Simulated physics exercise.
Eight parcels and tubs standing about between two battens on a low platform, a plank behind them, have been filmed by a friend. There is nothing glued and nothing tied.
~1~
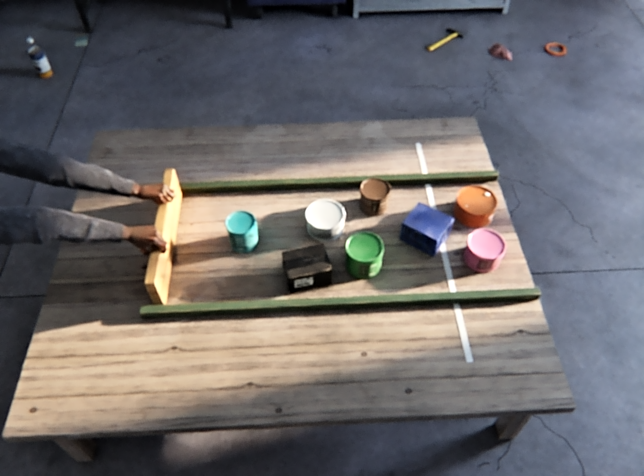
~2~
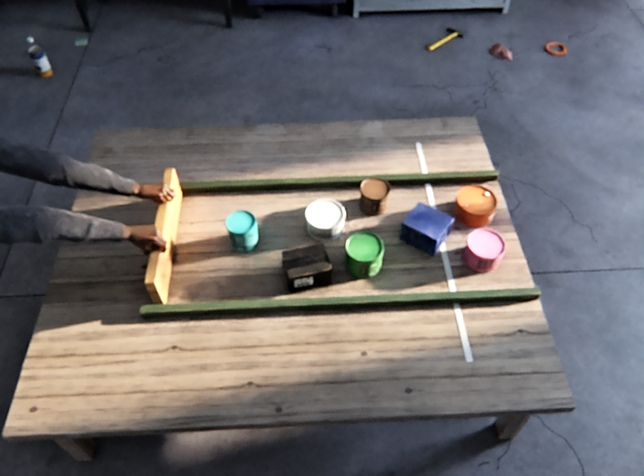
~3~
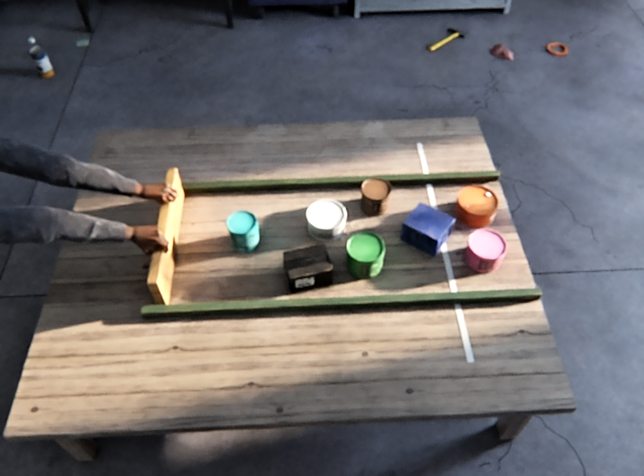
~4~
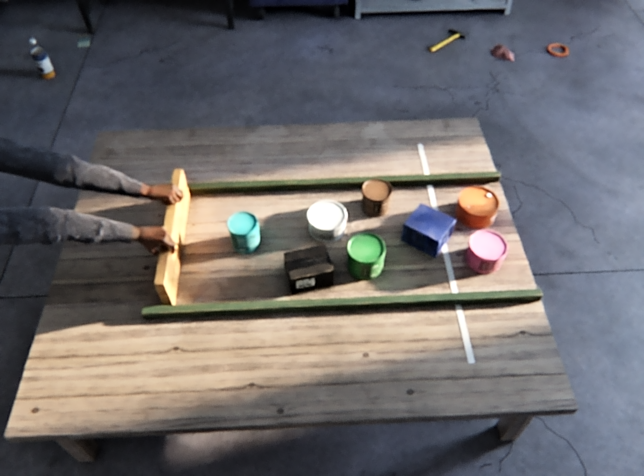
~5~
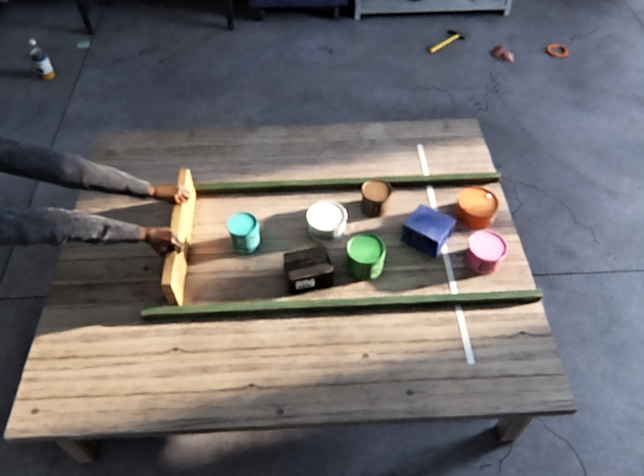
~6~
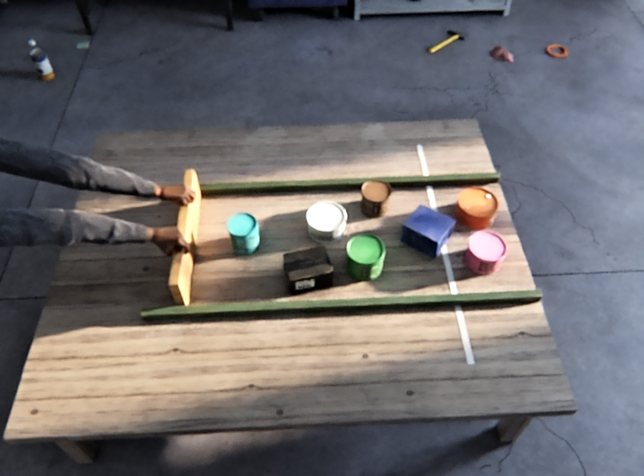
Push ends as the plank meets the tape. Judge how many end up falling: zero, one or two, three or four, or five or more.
My judgement: One or two.
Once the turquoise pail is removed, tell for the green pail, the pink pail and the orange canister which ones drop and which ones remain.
Result - green pail: It stays aboard; pink pail: It comes off; orange canister: It stays aboard.
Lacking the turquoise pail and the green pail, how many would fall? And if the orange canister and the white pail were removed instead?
The number fallen is 0, and in the other try 1.
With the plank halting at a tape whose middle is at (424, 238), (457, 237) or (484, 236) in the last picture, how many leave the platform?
It would be 0, 1 and 4.
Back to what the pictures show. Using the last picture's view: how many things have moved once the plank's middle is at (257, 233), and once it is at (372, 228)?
At the first point the count is 1, at the second it's 6.
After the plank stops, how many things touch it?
Tally at the end: 3.
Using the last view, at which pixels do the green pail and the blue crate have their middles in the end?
Approximately (512, 259) for one, approximately (495, 230) for the other.
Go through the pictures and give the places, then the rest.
In the first frame, orange canister (475, 206); pink pail (484, 251); blue crate (426, 229); plank (165, 235); tape (440, 236).
In the second frame, pink pail (484, 251); black box (307, 268).
In the third frame, blue crate (427, 229); plank (168, 234).
In the fourth frame, orange canister (477, 207); green pail (365, 257).
In the fifth frame, pink pail (486, 253); brown pail (376, 199).
In the sixth frame, orange canister (476, 208); pink pail (485, 253); blue crate (427, 231); plank (186, 236); tape (441, 238).
Early on, none off yet; orange canister at rest near (476, 208); pink pail at rest near (485, 253); blue crate at rest near (427, 231).
A while later, none off yet; orange canister at rest near (476, 208); pink pail at rest near (485, 253); blue crate moving near (429, 230).
Finally, the number that fall off is one or two; lost, pink pail.
